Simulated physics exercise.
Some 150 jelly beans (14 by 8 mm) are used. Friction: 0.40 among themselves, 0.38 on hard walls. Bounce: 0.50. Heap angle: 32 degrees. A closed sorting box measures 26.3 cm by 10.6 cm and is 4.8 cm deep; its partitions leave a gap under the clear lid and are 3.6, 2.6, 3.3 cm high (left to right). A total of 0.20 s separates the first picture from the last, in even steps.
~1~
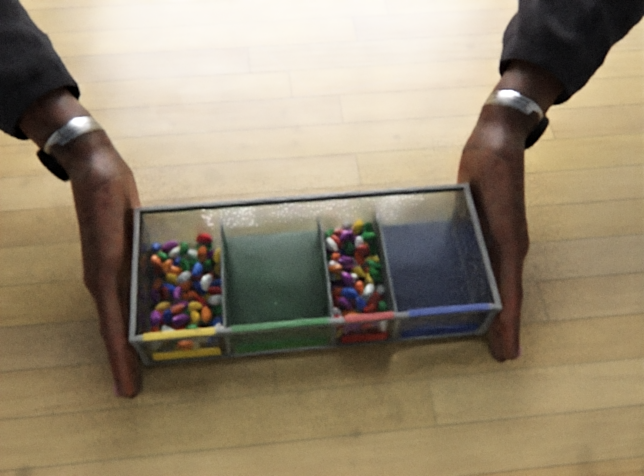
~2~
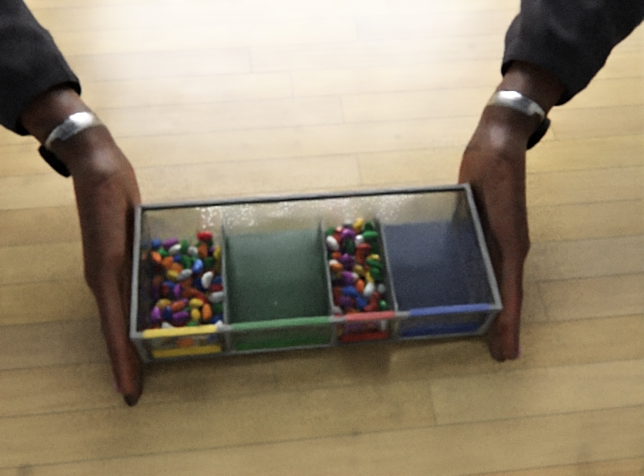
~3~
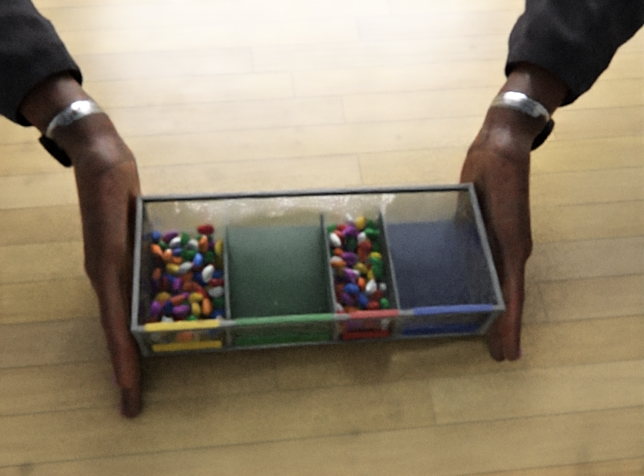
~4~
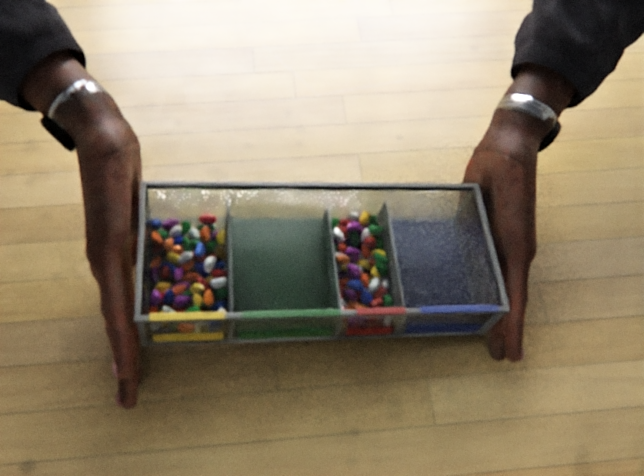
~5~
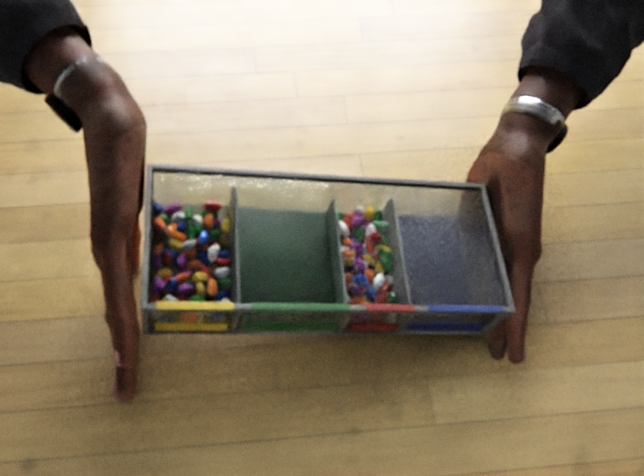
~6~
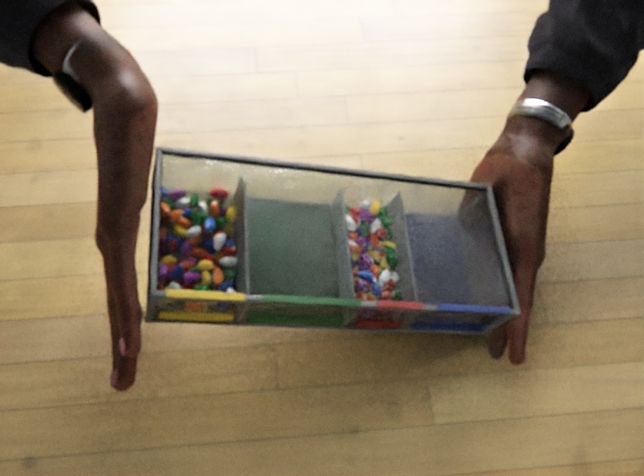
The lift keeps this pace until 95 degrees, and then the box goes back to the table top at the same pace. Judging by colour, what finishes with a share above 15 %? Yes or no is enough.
Red compartment, yes; blue compartment, yes; green compartment, no; yellow compartment, yes.
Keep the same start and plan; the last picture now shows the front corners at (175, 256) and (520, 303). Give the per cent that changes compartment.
Then around 25 percent would end up out of place.
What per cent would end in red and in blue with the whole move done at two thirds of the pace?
Red 35 %; blue 25 %.
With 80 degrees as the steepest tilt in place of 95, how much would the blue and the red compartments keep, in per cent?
Then blue would hold 15 percent and red 40 percent.
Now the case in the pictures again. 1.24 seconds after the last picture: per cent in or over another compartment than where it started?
I'd say around 45 per cent.
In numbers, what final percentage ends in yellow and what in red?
Yellow at 35 and red at 25, in per cent.
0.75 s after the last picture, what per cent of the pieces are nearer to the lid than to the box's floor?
Close to 60 in a hundred.
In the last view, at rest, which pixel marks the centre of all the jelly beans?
Close to pixel (367, 300).
Then, 0.75 s after the last picture, tilt 95 degrees; red 45 %, blue 10 %, green 5 %, yellow 45 %.
Then, 1.24 s after the last picture, tilt 42 degrees; red 25 %, blue 35 %, green 5 %, yellow 35 %.
Then, 1.81 s after the last picture, tilt 0 degrees; red 25 %, blue 35 %, green 5 %, yellow 35 %.
In the end, red 25 %, blue 35 %, green 5 %, yellow 35 %.
